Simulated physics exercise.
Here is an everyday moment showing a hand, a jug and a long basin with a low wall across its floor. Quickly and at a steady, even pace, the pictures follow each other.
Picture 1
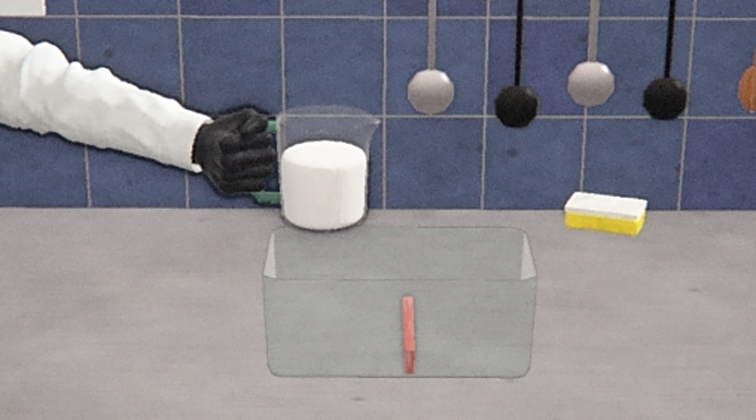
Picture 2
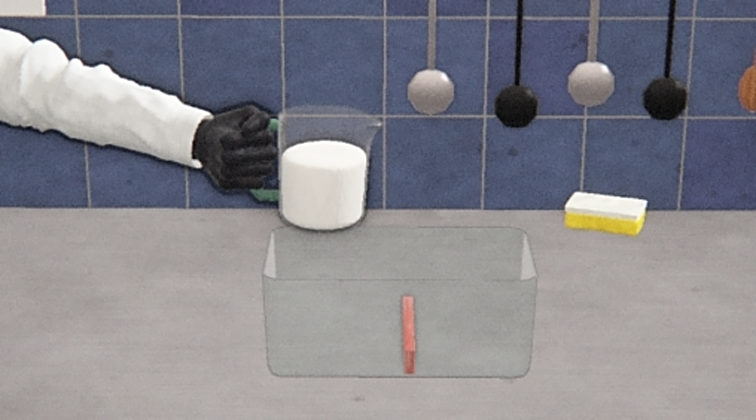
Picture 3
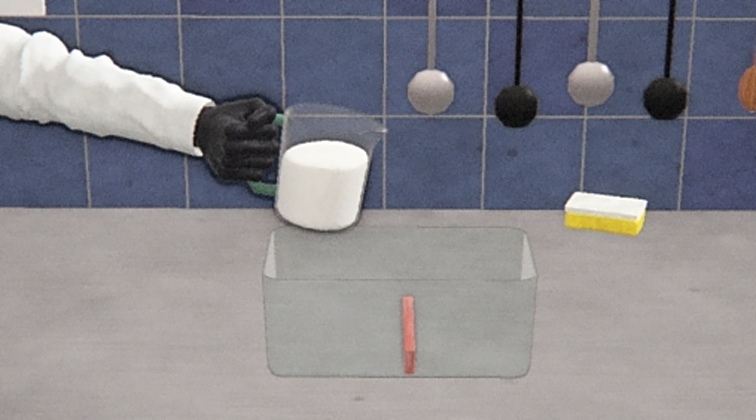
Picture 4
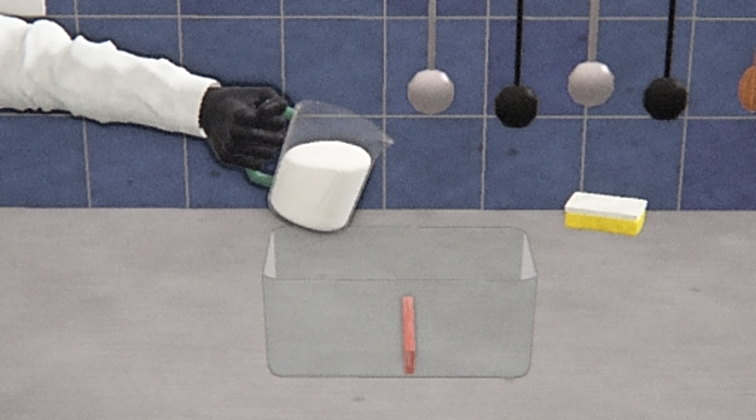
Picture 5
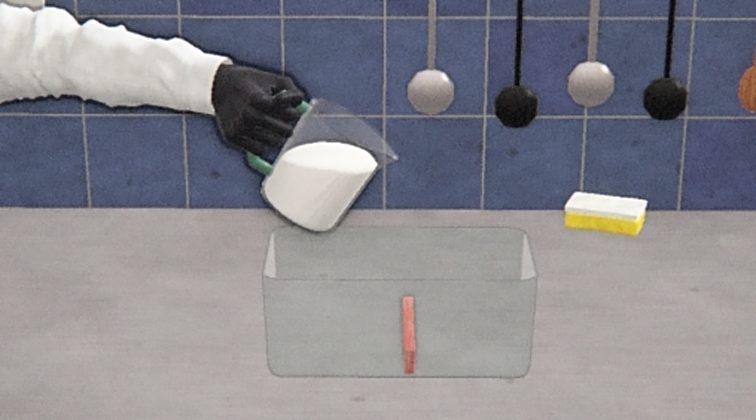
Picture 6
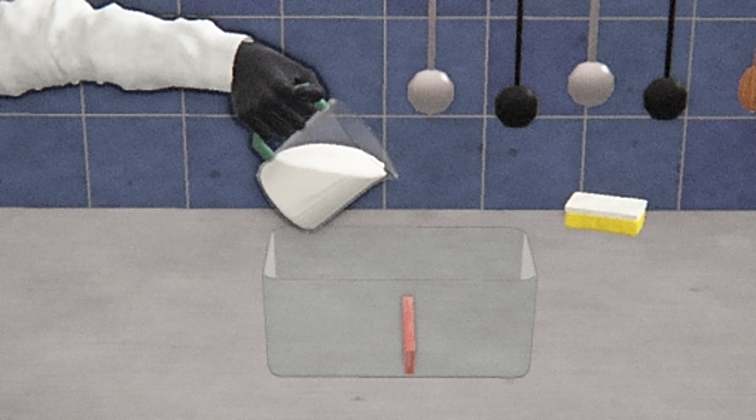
A person's arm in a white sleeve and black glove reaches in from the left over a grey counter, seen from the front against blue wall tiles with hanging utensils. The hand holds a clear jug of white liquid by its green handle, behind a clear basin with a low red wall inside, a yellow-and-white sponge at right. The jug, upright at first, tilts steadily rightward as the hand rises, while the view stays still.
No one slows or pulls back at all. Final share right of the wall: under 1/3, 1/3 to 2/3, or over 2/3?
Midrange share.
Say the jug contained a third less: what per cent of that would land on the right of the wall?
Roughly 30 in a hundred.
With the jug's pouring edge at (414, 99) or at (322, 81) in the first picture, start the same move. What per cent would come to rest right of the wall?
85 % and 10 %.
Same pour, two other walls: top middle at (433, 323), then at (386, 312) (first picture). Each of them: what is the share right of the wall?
First try: Roughly 10 per cent; second try: 85 per cent.
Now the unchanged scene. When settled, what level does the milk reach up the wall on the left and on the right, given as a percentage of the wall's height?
The left side sits at 30 per cent and the right side at 40.
A moment on, the jug is tipped right over and 47 per cent is still to pour, 12 is left of the wall and 20 right of it.
Next, the jug is tipped right over and 5 per cent is still to pour, 39 is left of the wall and 52 right of it.
Then the jug is tipped right over and 0 per cent is still to pour, 47 is left of the wall and 52 right of it.
Later the jug is tipped right over and 0 per cent is still to pour, 47 is left of the wall and 52 right of it.
Finally, 47 per cent lies left of the wall, 52 right of it and 1 outside.
